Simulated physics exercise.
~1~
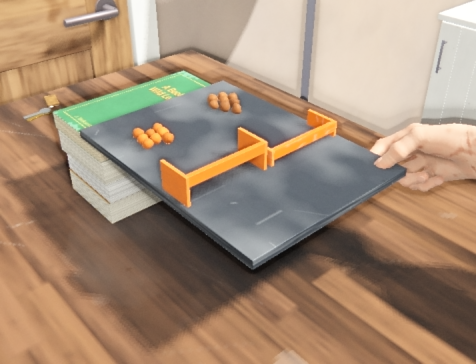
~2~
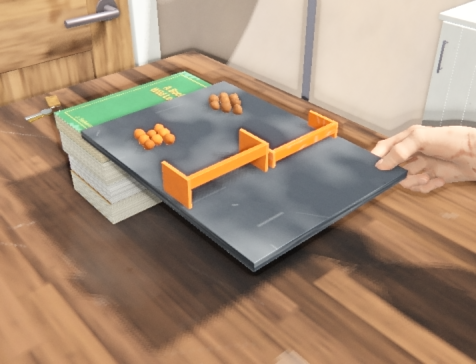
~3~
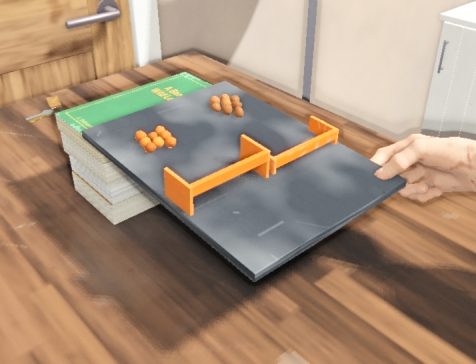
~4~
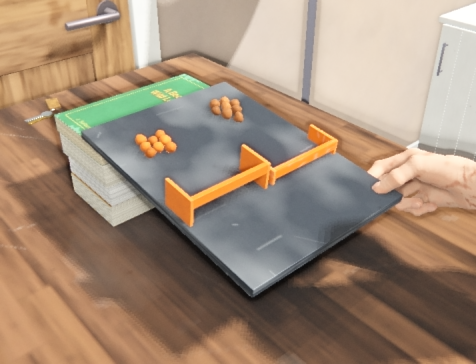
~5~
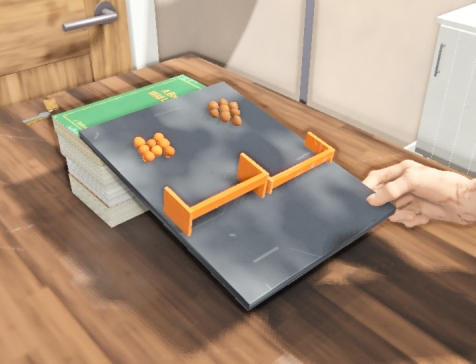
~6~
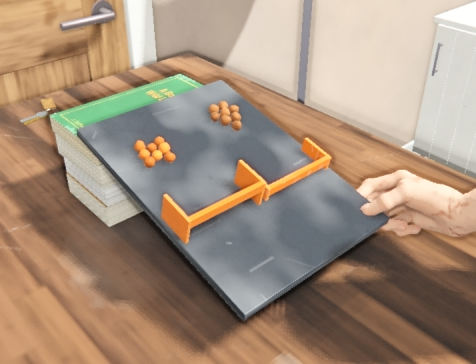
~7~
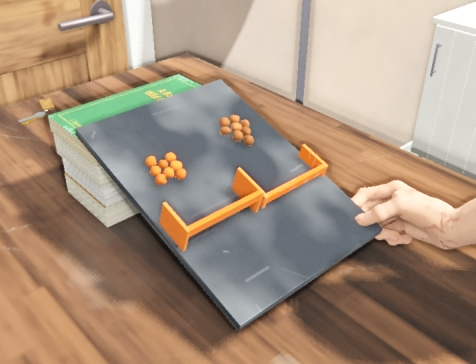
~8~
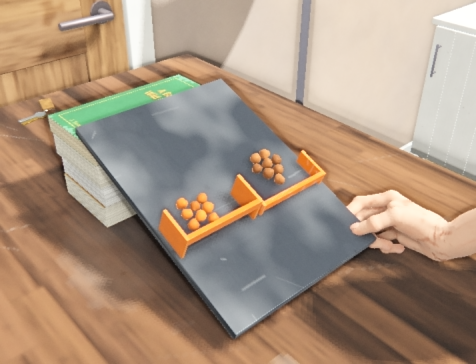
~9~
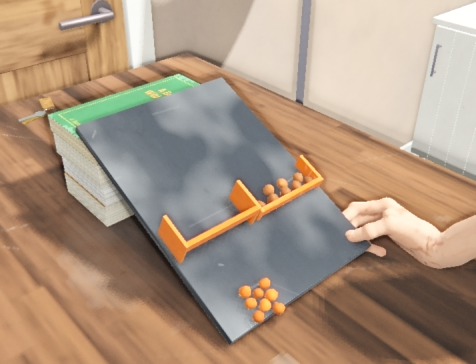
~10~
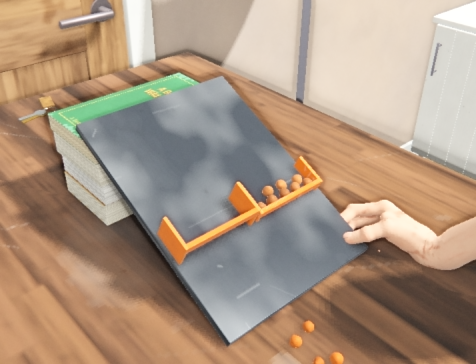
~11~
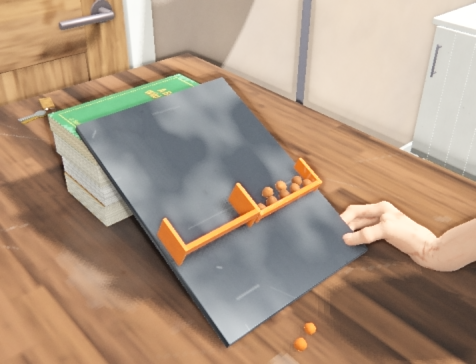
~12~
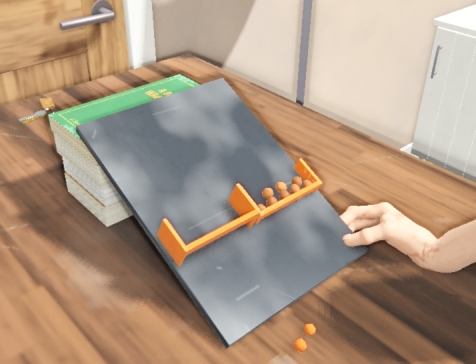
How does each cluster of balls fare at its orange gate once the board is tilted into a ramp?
The front cluster gets through the slot under its gate and runs off the board, while the back cluster cannot fit through and stays gathered behind its gate.
The clip opens on a dark board with one end on a stack of books and the other held up by a hand at the right, with two clusters of small balls, bright orange in front and browner behind, sitting above two orange gates. The hand lowers its end, and at first both clusters stay put as the slope steepens. Then both move down toward the gates. The front balls pass under their gate and run off the low edge onto the wooden surface, while the back ones gather behind theirs. At the end the board rests as a ramp, the back balls still held and a couple of orange ones lying below.
